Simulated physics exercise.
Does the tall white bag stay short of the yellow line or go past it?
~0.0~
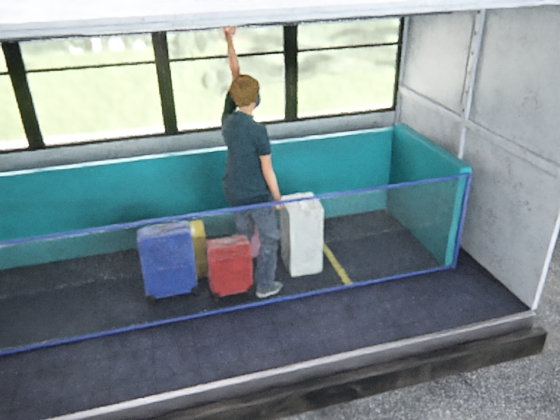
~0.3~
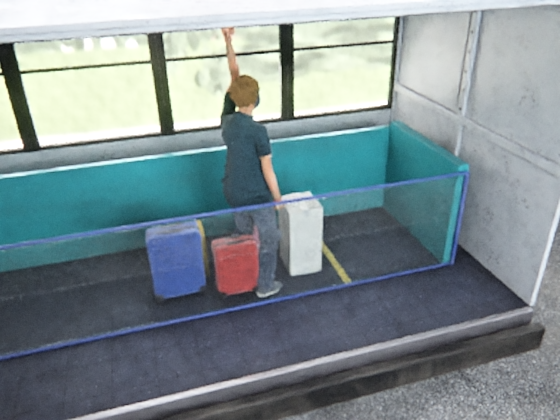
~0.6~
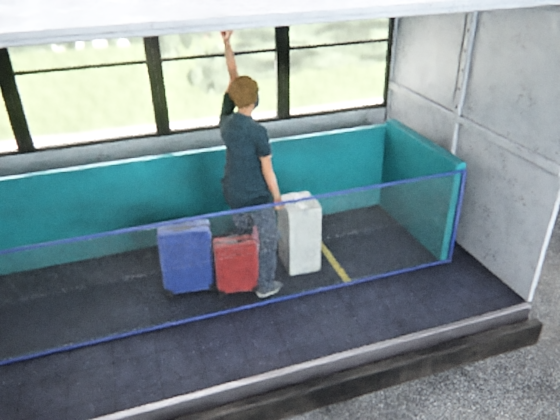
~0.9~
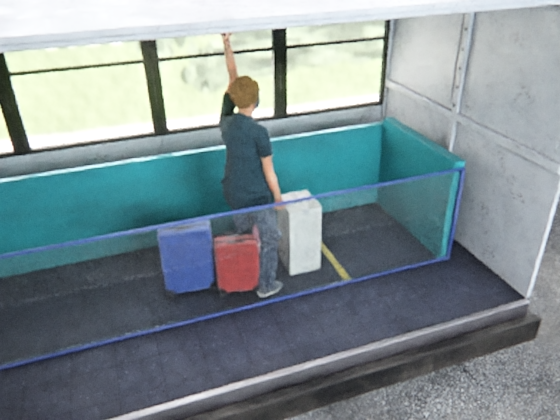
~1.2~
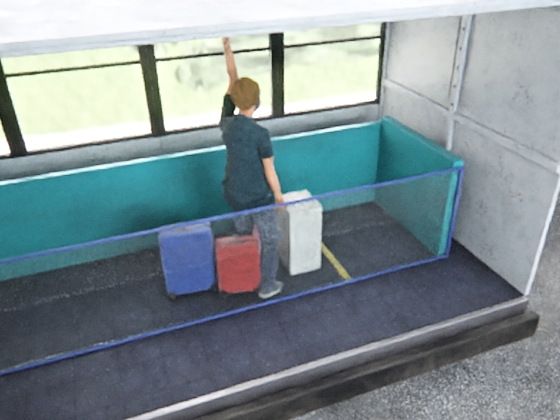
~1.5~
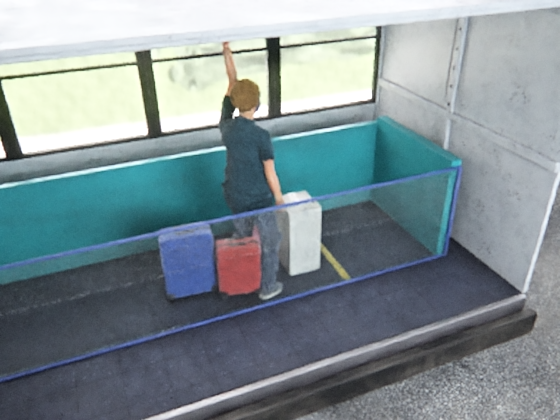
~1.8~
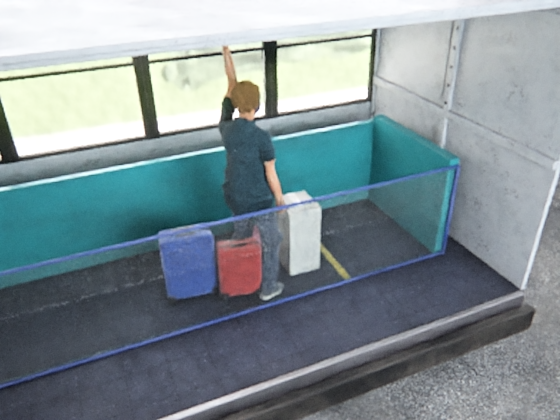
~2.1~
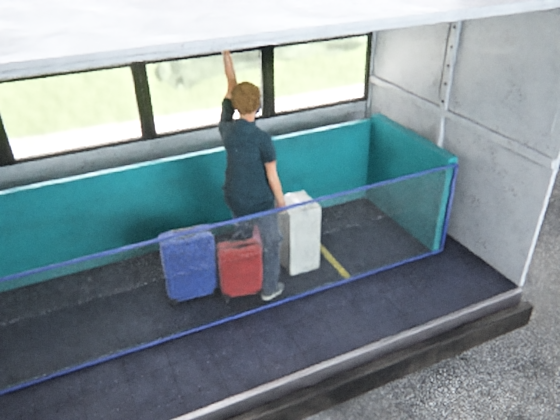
The tall white bag stays short of the yellow line. It remains upright beside the standing passenger.
On a tram, a blue case rolls slightly right and stops beside a red case.
